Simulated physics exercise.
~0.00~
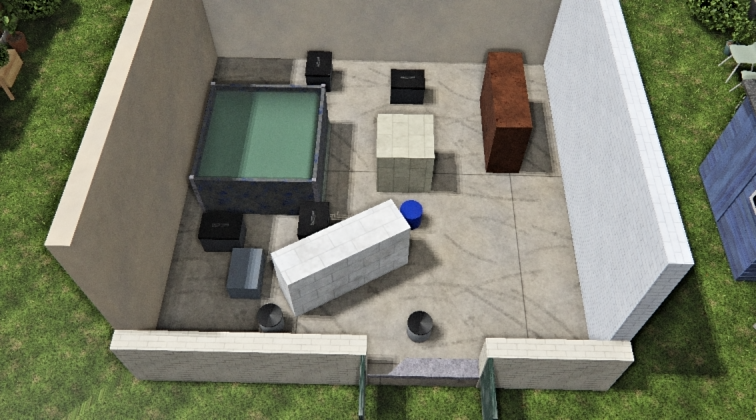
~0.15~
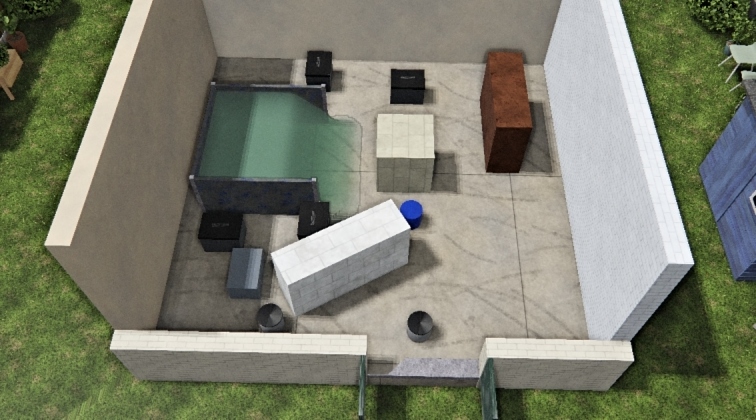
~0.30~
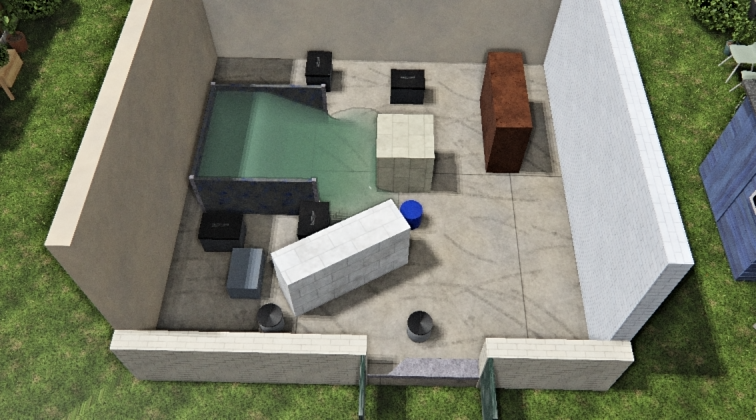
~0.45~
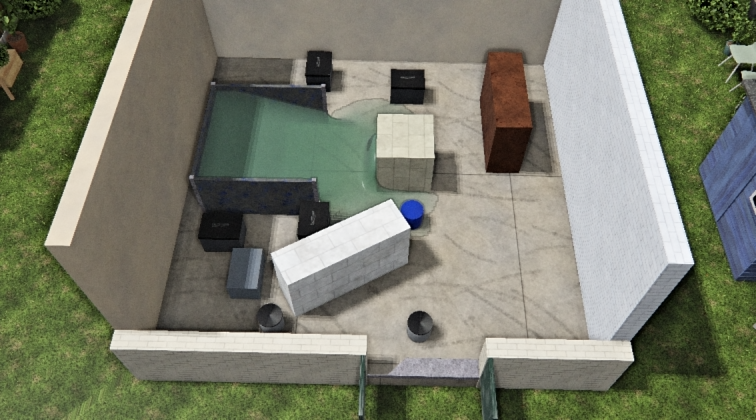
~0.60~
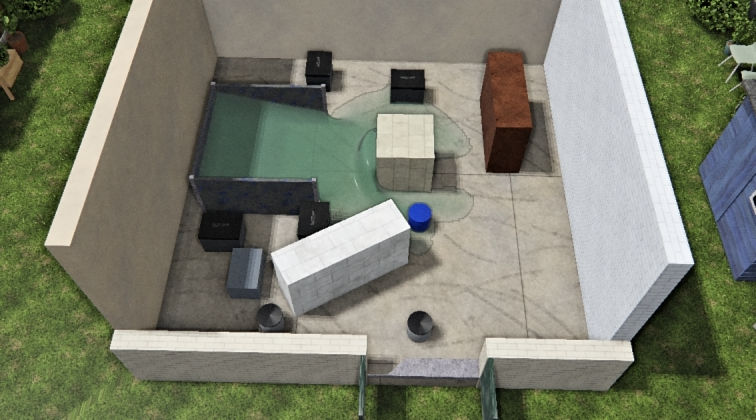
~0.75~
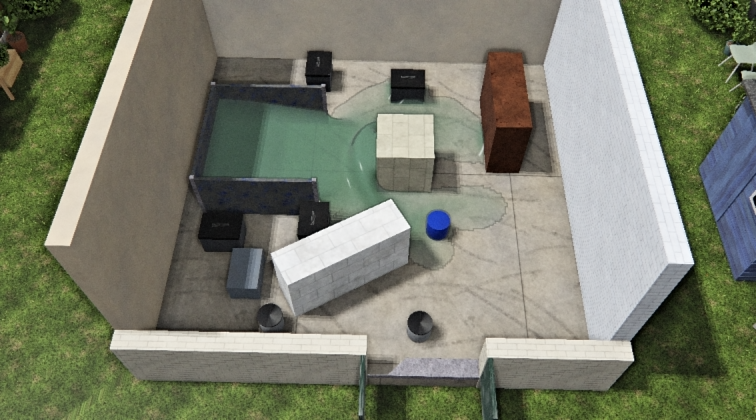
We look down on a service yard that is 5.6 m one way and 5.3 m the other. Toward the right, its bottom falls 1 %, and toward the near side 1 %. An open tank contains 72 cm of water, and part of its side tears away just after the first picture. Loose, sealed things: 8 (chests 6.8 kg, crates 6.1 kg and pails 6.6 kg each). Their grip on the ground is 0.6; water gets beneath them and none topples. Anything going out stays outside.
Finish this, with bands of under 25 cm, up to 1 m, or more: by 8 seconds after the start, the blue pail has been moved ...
... more than 1 m.
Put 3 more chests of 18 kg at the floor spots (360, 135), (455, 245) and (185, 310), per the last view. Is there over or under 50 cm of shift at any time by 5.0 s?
Listed order gives above the limit, above the limit, within the limit.
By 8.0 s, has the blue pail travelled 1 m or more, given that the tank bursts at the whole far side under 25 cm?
If that happened, the blue pail does not really move.
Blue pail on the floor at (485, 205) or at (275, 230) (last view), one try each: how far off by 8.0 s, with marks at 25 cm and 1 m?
Results, in order: Borne far off, then essentially stationary.
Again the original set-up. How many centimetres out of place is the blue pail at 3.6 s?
Roughly 150 cm.
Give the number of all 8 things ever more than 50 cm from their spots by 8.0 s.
The number is 6.
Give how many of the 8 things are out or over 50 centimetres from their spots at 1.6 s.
It comes to 2.
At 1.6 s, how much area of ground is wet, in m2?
At that time the wet patch spans about 17 m2.
After 1.6 s the blue pail is near (567, 266), 2.2 m from its start, aground; 0 of 8 are out; 1 afloat.
After 3.6 s the blue pail is near (477, 292), 1.5 m from its start, afloat; 0 of 8 are out; 5 afloat.
After 5.6 s the blue pail is near (396, 287), 1.2 m from its start, afloat; 0 of 8 are out; 5 afloat.
After 8.0 s the blue pail is near (353, 306), 1.7 m from its start, afloat; 0 of 8 are out; 6 afloat.
